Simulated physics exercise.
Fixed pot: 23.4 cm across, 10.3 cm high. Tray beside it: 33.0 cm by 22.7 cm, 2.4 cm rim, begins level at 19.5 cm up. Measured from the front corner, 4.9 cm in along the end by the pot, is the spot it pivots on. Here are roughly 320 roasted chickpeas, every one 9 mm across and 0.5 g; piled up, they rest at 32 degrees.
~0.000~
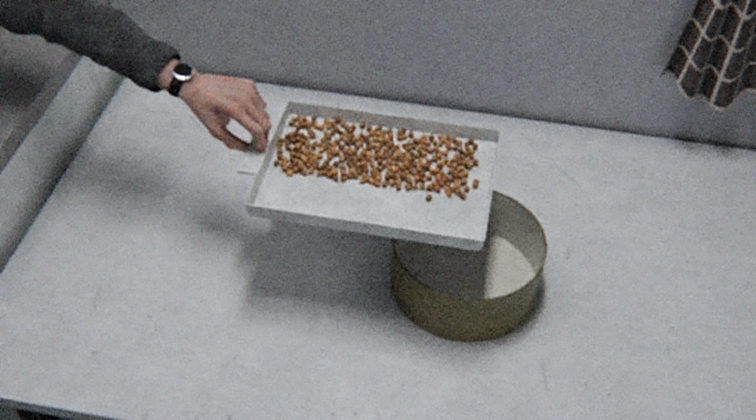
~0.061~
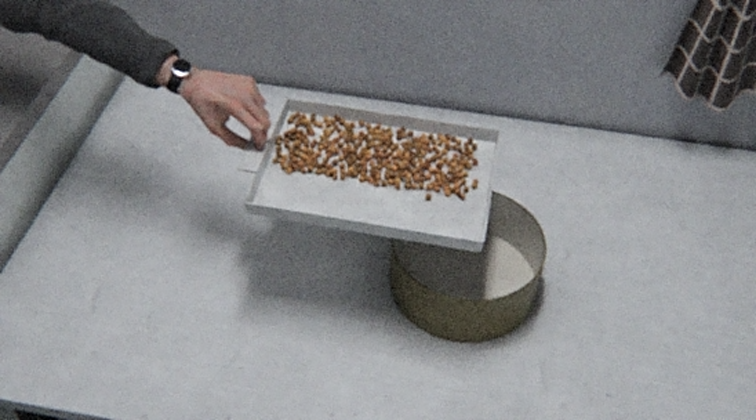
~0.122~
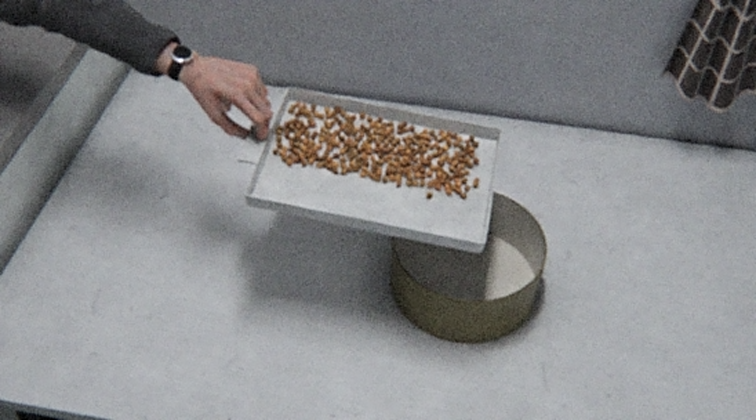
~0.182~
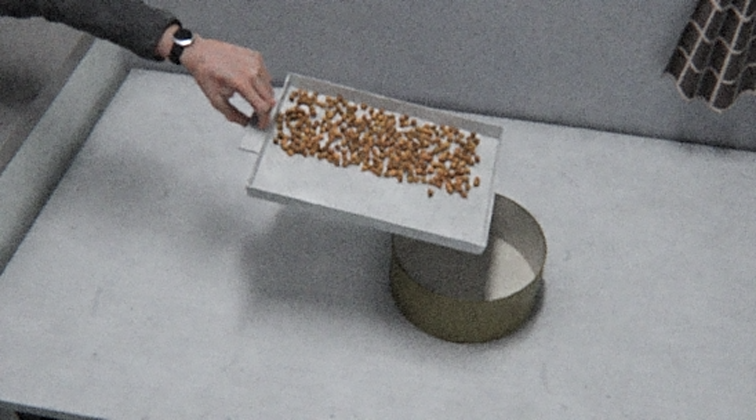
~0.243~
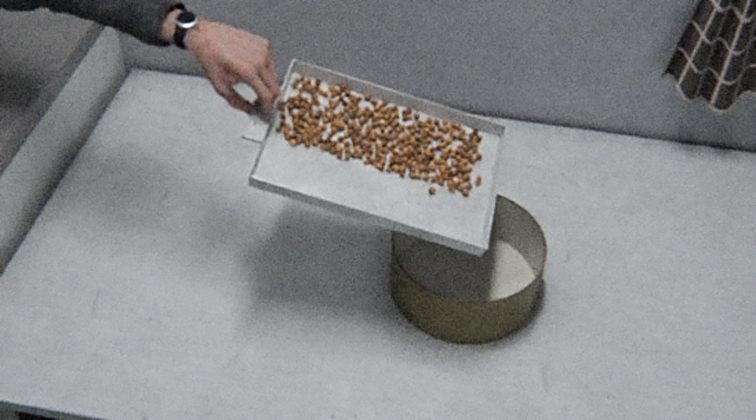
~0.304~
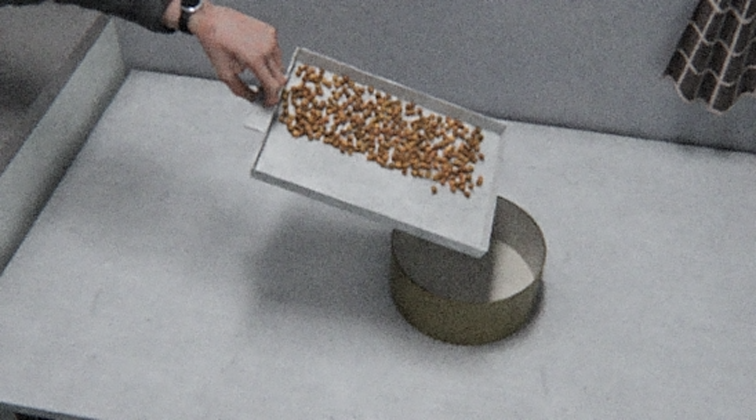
A hand wearing a dark watch lifted the left side of a white tray of roasted chickpeas, slanting it down to the right above a round brownish pot, while the chickpeas stayed spread across it.
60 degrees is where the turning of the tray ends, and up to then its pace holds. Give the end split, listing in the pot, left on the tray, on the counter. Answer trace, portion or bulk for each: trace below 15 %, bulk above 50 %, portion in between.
Pot: Trace. Left on the tray: Bulk. Counter: Portion.
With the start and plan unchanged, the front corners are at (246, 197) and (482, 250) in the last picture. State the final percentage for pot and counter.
Pot 0, counter 5.
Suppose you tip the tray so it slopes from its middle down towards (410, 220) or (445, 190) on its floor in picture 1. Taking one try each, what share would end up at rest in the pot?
Roughly 0 % for the first direction, roughly 0 % for the second.
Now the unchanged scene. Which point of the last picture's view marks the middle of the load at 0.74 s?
I reckon close to (470, 185).
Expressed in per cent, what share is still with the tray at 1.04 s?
Value: About 75%.
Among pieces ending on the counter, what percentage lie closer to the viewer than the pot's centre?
Near 100 in a hundred.
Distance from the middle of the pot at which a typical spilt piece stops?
Distance: Roughly 22 cm.
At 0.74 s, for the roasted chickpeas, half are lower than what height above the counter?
Roughly 26 centimetres, give or take.
After 0.57 s, tilt 40 degrees; the tray holds 100 %, the pot 0 %.
Then, at 0.74 s, tilt 53 degrees; the tray holds 100 %, the pot 0 %.
After 1.04 s, tilt 60 degrees; the tray holds 75 %, the pot 0 %.
By 1.9 s all is still; pot 5 %, tray 75 %, counter 20 %.
